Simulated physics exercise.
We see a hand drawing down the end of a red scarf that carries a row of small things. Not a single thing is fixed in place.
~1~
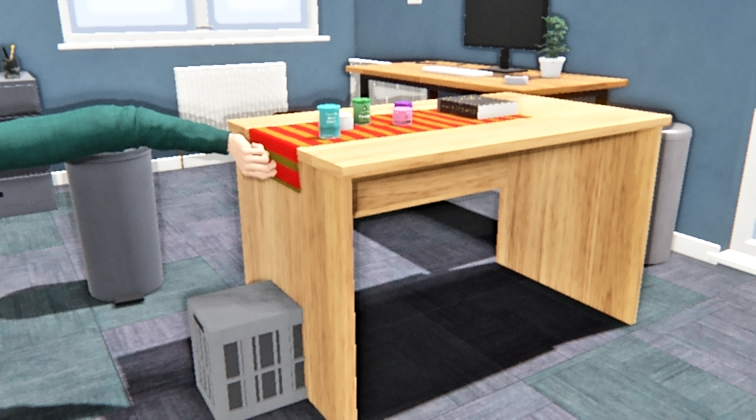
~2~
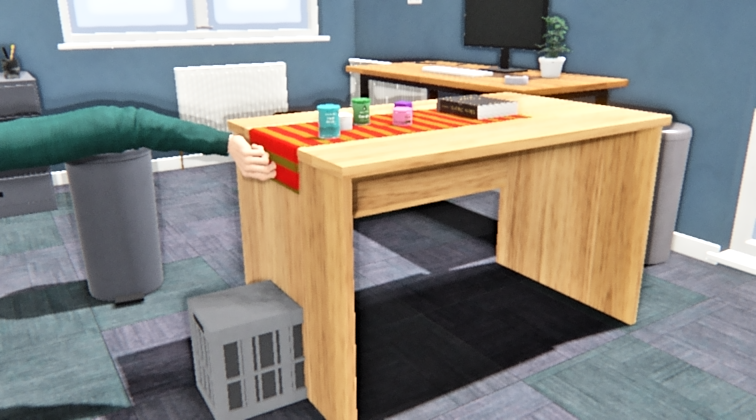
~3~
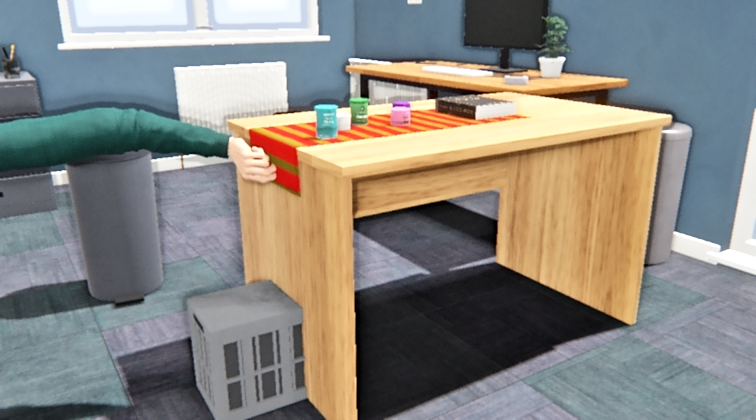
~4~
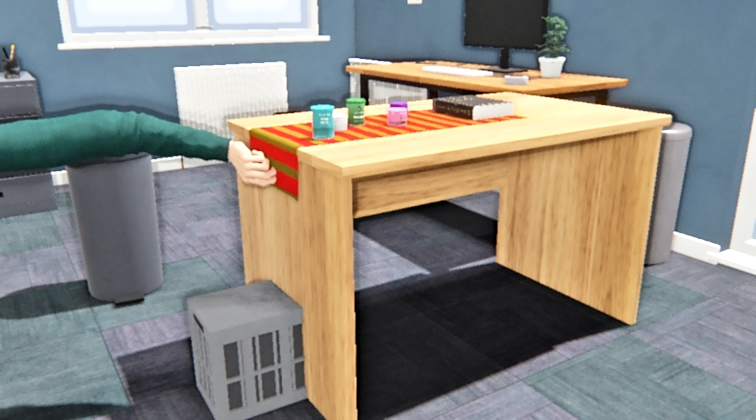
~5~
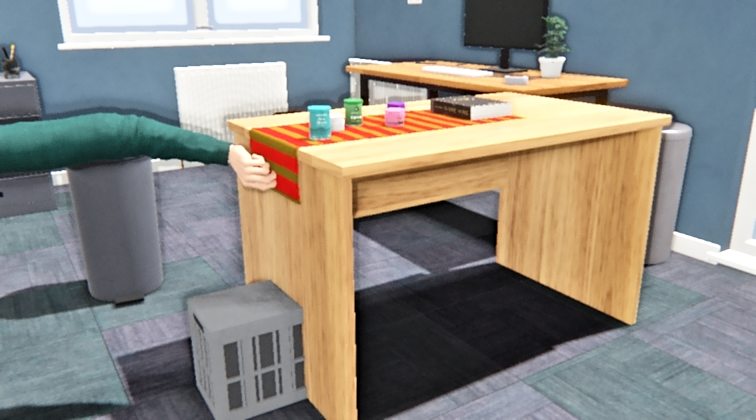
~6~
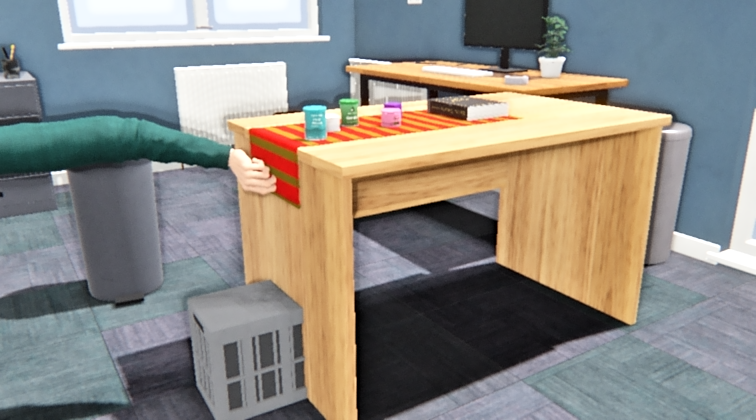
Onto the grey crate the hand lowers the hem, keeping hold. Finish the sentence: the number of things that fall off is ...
... three.
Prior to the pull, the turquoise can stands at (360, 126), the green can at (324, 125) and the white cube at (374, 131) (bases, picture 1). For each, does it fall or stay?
Turquoise can lost, green can lost, white cube lost.
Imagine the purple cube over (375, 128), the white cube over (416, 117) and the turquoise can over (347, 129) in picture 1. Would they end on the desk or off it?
Purple cube - leaves the top, white cube - stays aboard, turquoise can - leaves the top.
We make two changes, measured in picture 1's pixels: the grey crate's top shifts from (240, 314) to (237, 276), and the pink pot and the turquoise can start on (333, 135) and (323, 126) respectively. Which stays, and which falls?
As for the pink pot, it leaves the top; as for the turquoise can, it leaves the top.
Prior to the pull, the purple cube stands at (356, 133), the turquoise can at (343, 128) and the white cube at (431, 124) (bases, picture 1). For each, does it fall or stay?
The purple cube goes over, the turquoise can falls, the white cube remains up.
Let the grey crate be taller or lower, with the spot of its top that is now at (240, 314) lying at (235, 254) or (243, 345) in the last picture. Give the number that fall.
First height: 1; second height: 4.
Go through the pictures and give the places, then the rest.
Hem (300, 193); turquoise can (329, 106); white cube (341, 114); green can (361, 99); pink pot (403, 109); purple cube (403, 102); top of the crate (240, 314), in the first picture.
Hem (299, 194); turquoise can (329, 106), in the second picture.
Hem (301, 197); white cube (339, 114), in the third picture.
Hem (298, 201); green can (356, 100); top of the crate (240, 314), in the fourth picture.
Hem (300, 205); pink pot (395, 109), in the fifth picture.
Hem (300, 209); turquoise can (315, 108); white cube (328, 115); green can (349, 100); pink pot (391, 110); purple cube (392, 104), in the sixth picture.
A little later, hem near (276, 243); turquoise can gone.
Next, hem near (277, 281); turquoise can and white cube gone.
When it is over, hem on the crate; turquoise can, white cube and green can gone. The desk loses three.
